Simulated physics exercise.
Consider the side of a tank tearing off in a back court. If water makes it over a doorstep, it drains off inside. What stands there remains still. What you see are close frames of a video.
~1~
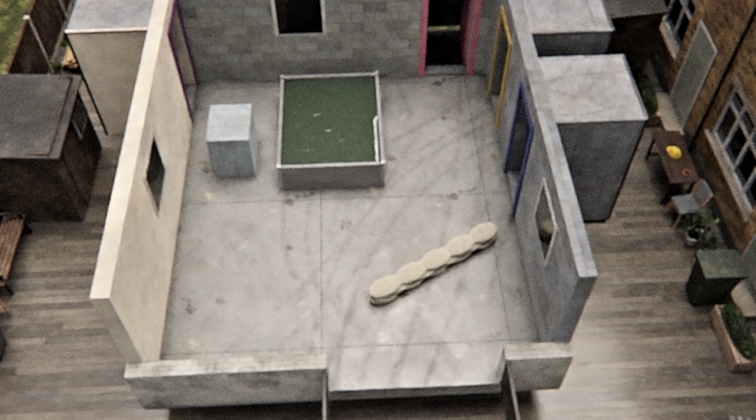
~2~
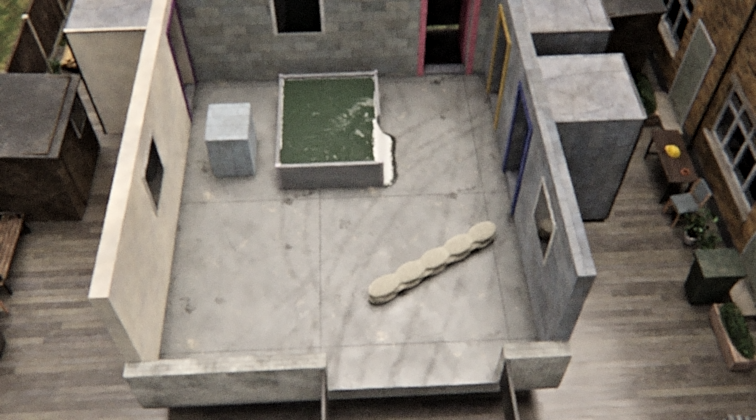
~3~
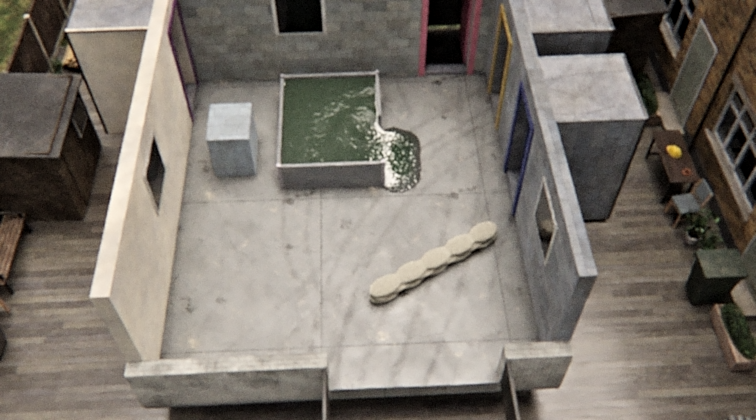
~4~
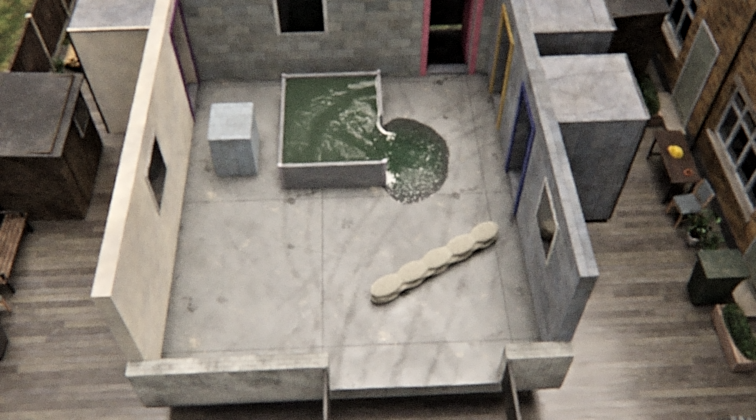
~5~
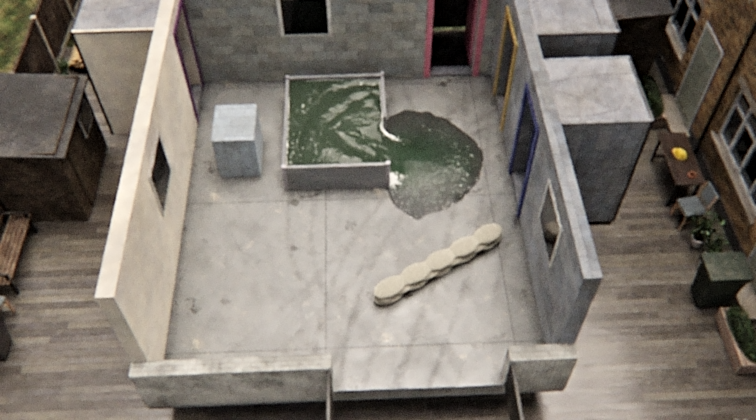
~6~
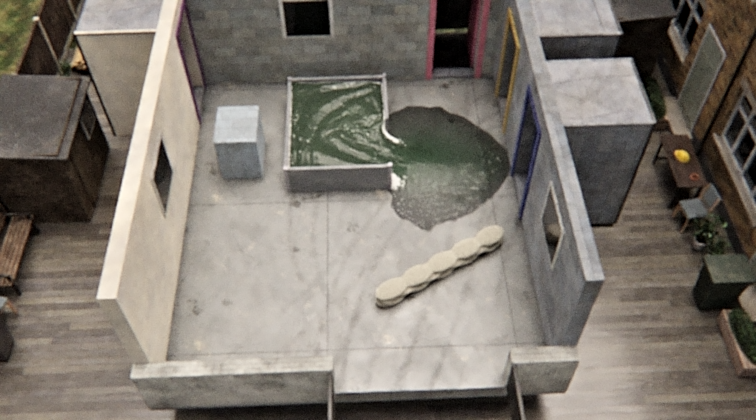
In a walled concrete court, the right side of an open tank of green water broke away, and the water poured through the gap and spread rightward across the floor in a widening, rounded puddle.
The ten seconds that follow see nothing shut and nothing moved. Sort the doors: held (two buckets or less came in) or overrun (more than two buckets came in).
Sorted: Blue door overrun, yellow door overrun, purple door held, pink door overrun.
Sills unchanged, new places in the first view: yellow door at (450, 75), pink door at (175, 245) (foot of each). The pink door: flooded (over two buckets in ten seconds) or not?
Logged - pink door ends up lower.
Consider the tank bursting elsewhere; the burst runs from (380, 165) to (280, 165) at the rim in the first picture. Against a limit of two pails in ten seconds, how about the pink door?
The pink door falls short.
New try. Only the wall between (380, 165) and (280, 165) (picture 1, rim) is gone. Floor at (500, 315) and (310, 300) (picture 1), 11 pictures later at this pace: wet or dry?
Log: Point 1 unreached; point 2 inundated.
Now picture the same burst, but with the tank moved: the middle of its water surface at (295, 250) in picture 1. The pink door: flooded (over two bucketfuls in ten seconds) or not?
Briefly, pink crosses the line.
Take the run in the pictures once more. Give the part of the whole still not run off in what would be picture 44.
I reckon around 78 in a hundred.
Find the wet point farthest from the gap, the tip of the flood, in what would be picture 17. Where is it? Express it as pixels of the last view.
The front's farthest point is close to (542, 339).
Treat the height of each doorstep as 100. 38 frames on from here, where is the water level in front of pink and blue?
The first sits near 160 in a hundred and the second near 140 in a hundred.
A moment on, water covers 20 % of the floor; the blue door under two buckets in, the yellow door under two buckets in, the purple door not reached, the pink door not reached.
Next, water covers 25 % of the floor; the blue door over two buckets in, the yellow door over two buckets in, the purple door not reached, the pink door wet at the sill, nothing in.
Then, water covers 40 % of the floor; the blue door far over two buckets in, the yellow door over two buckets in, the purple door not reached, the pink door under two buckets in.
Later, water covers 60 % of the floor; the blue door far over two buckets in, the yellow door far over two buckets in, the purple door not reached, the pink door over two buckets in.
In the end, water covers 85 % of the floor; the blue door far over two buckets in, the yellow door far over two buckets in, the purple door wet at the sill, nothing in, the pink door over two buckets in.
